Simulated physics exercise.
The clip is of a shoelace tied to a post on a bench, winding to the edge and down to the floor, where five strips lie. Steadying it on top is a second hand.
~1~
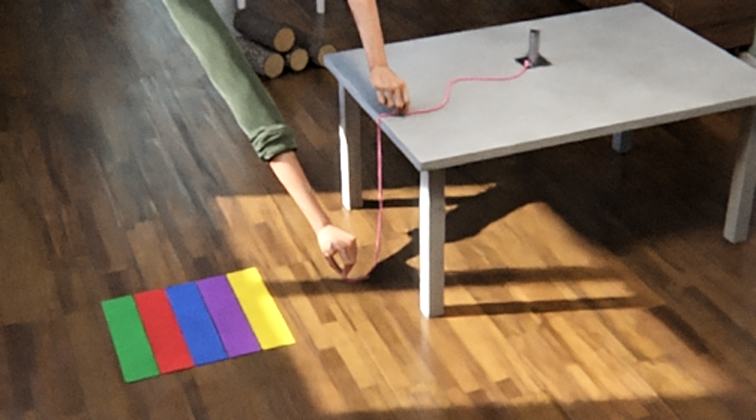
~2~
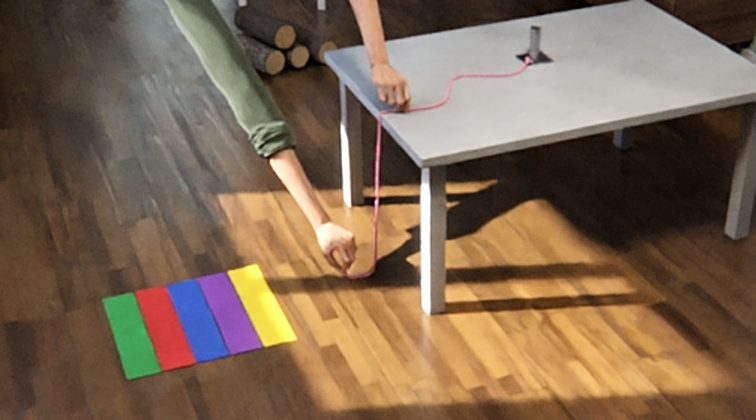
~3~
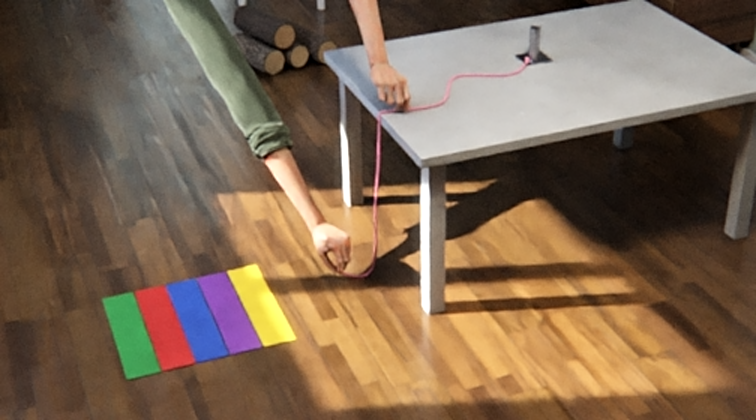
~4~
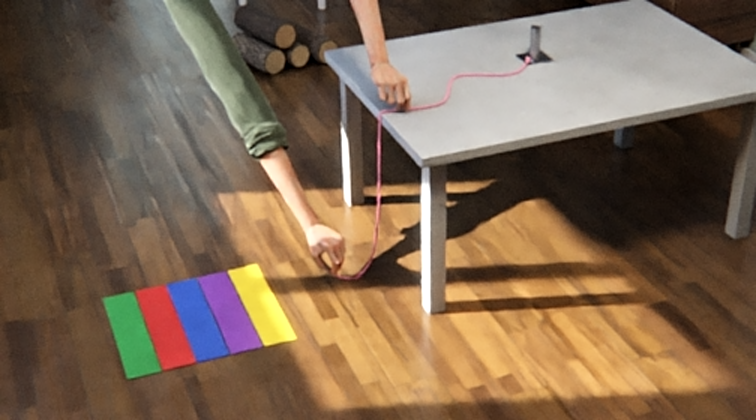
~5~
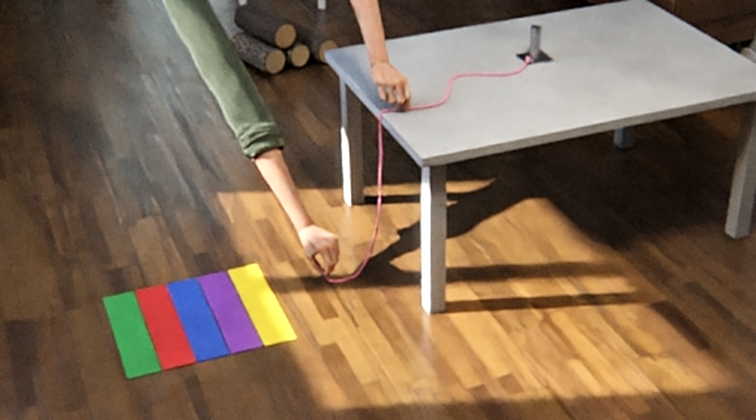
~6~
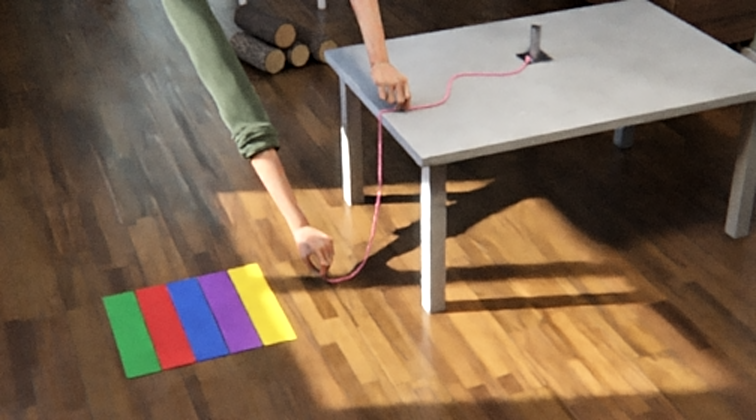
A hand near the floor drew the loose end of a pink string slightly left, toward five colored strips, while another hand stayed at the table's edge, where the string ran from a post.
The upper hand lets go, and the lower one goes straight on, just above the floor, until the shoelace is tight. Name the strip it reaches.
The blue strip.
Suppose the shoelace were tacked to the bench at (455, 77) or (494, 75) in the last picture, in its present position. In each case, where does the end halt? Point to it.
Around (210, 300), then around (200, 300).
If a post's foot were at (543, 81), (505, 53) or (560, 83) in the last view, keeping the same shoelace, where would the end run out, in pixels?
Try by try, around (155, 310), (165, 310) and (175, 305).
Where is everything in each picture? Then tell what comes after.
In the first picture, end (343, 273); yellow (271, 331); purple (239, 339); blue (206, 347); red (172, 355); green (138, 363).
In the second picture, end (342, 270); shoelace through (520, 72) (456, 78) (435, 106) (380, 130) (378, 194) (375, 257).
In the third picture, end (337, 271).
In the fourth picture, end (332, 272); shoelace through (520, 71) (456, 77) (435, 106) (380, 130) (379, 193) (372, 257).
In the fifth picture, end (325, 273).
In the sixth picture, end (320, 274); shoelace through (520, 71) (456, 76) (435, 105) (380, 129) (380, 192) (366, 257).
Early on, end near (239, 292); over purple.
Midway, end near (208, 299); over blue.
At the end of the slack, end near (190, 303); over blue. The blue one.
